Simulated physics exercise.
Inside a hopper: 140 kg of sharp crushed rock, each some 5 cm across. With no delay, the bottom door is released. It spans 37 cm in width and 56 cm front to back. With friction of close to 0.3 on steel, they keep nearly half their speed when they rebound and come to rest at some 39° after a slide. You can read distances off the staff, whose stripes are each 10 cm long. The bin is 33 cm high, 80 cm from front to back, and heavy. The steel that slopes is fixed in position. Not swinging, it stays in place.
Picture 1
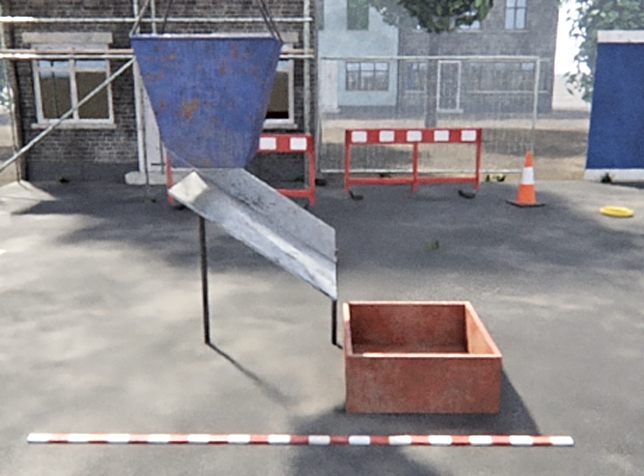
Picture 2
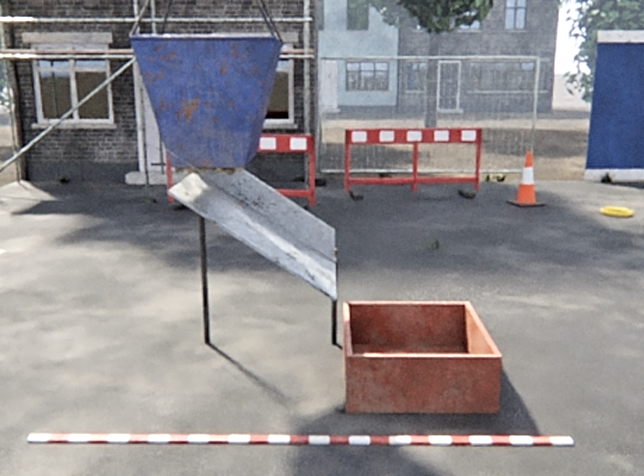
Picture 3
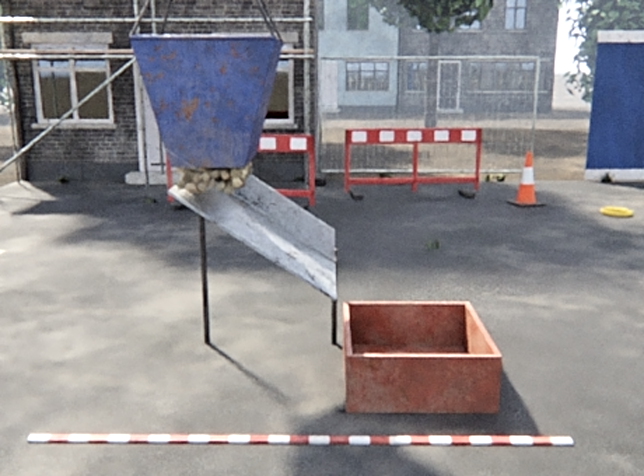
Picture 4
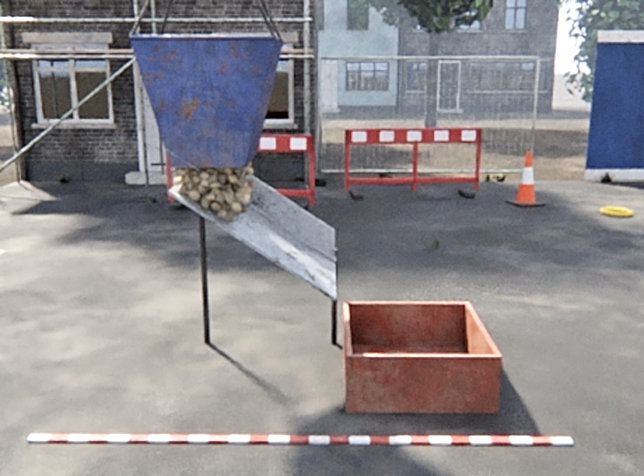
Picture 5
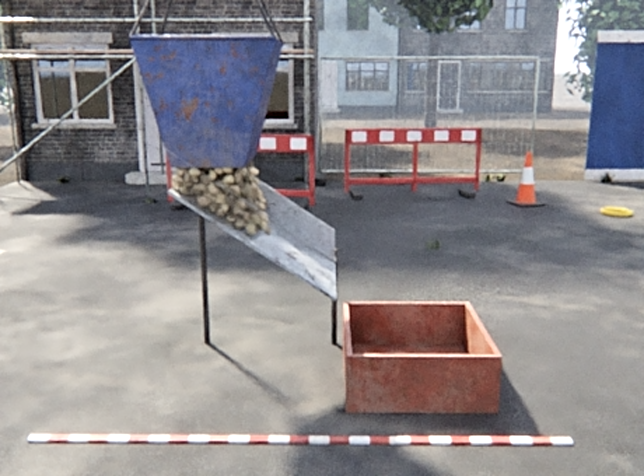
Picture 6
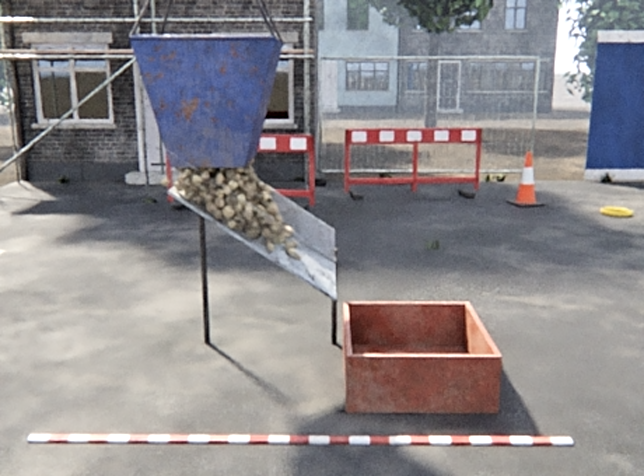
On a paved yard before a brick building, a rusty blue hopper hangs above a sloping metal chute, with an empty reddish bin to the lower right. Small tan stones emerge from the hopper's bottom, pile onto the chute's upper end, then slide down it to the right in a lengthening mass.
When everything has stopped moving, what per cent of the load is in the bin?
About 100 per cent.
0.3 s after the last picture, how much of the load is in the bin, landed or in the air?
By then, 15 %.
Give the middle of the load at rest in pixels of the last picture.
About (418, 359).
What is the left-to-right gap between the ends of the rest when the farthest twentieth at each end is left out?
About 60 cm.
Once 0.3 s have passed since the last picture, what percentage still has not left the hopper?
I'd say some 0 per cent is still inside.
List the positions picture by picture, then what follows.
In the first picture, the outlet is at (207, 158); nothing has dropped yet.
In the second picture, the outlet is at (207, 158); 7 % is out.
In the third picture, the outlet is at (207, 158); 16 % is out, the lowest stones still above the rim at (226, 184), 118 cm up.
In the fourth picture, the outlet is at (207, 158); 33 % is out, the lowest stones still above the rim at (234, 211), 104 cm up.
In the fifth picture, the outlet is at (207, 158); 47 % is out, the lowest stones still above the rim at (263, 224), 94 cm up.
In the sixth picture, the outlet is at (207, 158); 59 % is out, the lowest stones still above the rim at (291, 246), 83 cm up.
Then, 0.3 s after the last picture, 2 % in the hopper, 77 % on the steel, 5 % falling or lying left of the bin, 16 % falling or lying in the bin; the stones farthest right are at (432, 360).
Then, 0.8 s after the last picture, 0 % in the hopper, 30 % on the steel, 4 % falling or lying left of the bin, 66 % falling or lying in the bin; the stones farthest right are at (471, 358).
Then, 1.4 s after the last picture, 0 % in the hopper, 100 % falling or lying in the bin; the stones farthest right are at (475, 360).
Then, 2.2 s after the last picture, 0 % in the hopper, 100 % falling or lying in the bin; the stones farthest right are at (475, 355).
Then, 4.2 s after the last picture, 0 % in the hopper, 100 % in the bin; the stones farthest right are at (475, 355).
